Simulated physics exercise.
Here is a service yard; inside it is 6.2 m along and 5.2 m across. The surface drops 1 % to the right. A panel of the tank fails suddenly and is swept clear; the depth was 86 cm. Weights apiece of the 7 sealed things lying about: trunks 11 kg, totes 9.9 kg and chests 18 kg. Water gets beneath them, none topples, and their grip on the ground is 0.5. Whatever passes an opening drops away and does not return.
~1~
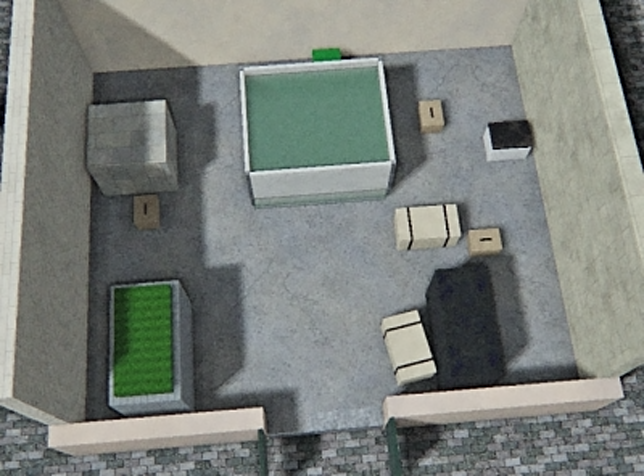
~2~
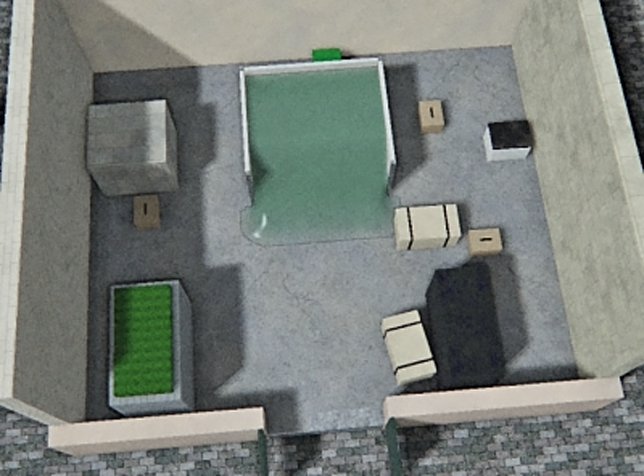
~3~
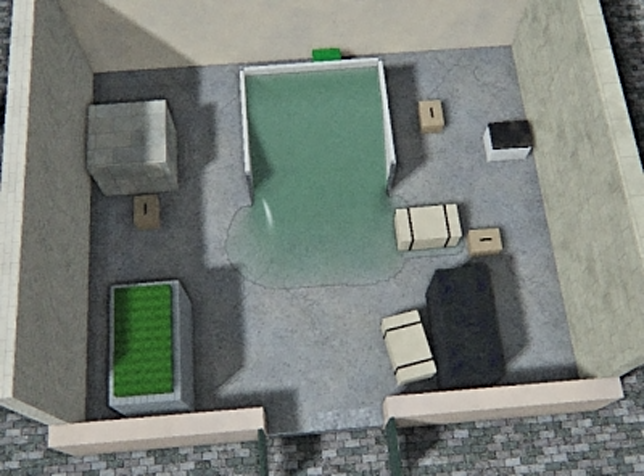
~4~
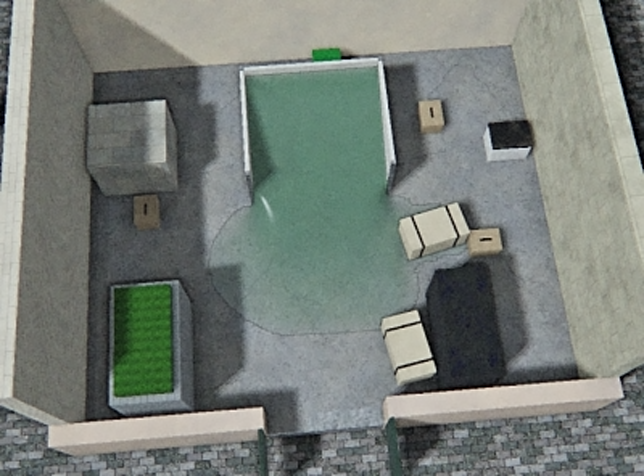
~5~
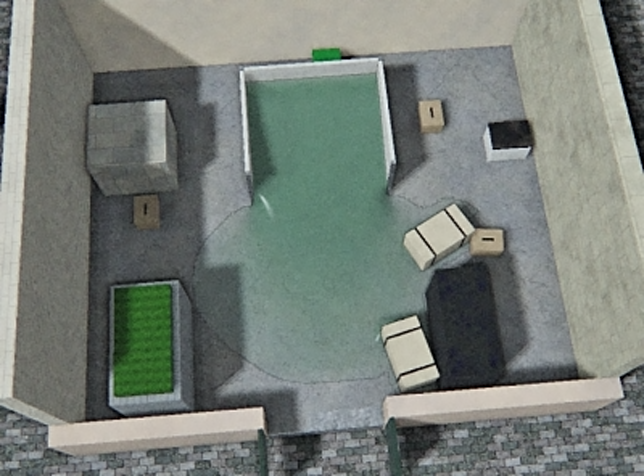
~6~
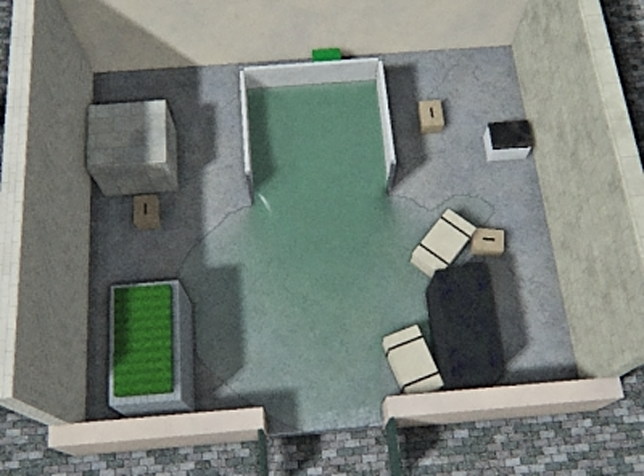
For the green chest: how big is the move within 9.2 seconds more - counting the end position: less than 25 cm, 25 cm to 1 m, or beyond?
Green chest stays put.
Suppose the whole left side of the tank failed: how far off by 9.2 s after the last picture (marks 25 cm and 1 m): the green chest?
In that case the green chest ends far away.
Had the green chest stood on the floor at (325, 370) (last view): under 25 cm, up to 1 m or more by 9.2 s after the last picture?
It travels far.
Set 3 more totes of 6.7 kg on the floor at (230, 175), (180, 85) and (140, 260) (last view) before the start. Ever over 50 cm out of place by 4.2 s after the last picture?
In that order: Under, under, under.
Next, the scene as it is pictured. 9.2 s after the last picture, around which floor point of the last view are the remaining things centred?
Near (395, 163).
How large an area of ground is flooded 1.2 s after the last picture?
Roughly 16 m2.
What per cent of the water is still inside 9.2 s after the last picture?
Some 52 per cent remains.
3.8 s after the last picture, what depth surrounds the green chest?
About 0 cm.
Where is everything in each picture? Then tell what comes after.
The first frame shows the green chest at (327, 65) rests on the ground; 2.7 m2 under water; 0 of 7 have shifted.
The second frame shows the green chest at (327, 65), on the bottom; 3.9 m2 under water; 0 of 7 have shifted.
The third frame shows the green chest at (327, 65) rests on the ground; 5.4 m2 under water; 0 of 7 have shifted.
The fourth frame shows the green chest at (327, 65), on the bottom; water covers 7.3 m2; 1 of 7 have shifted.
The fifth frame shows the green chest at (327, 65) rests on the ground; 9.4 m2 under water; 2 of 7 have shifted.
The sixth frame shows the green chest at (327, 65), on the bottom; water covers 11.6 m2; 2 of 7 have shifted.
Then, 1.2 s after the last picture the green chest is near (327, 65), 0.0 m from its start, aground; 0 of 7 are out; 1 afloat.
Then, 3.8 s after the last picture the green chest is near (327, 65), 0.0 m from its start, aground; 0 of 7 are out; 1 afloat.
Then, 6.2 s after the last picture the green chest is near (327, 65), 0.0 m from its start, aground; 1 of 7 are out; 1 afloat.
Then, 9.2 s after the last picture the green chest is near (327, 65), 0.0 m from its start, aground; 1 of 7 are out; 0 afloat.
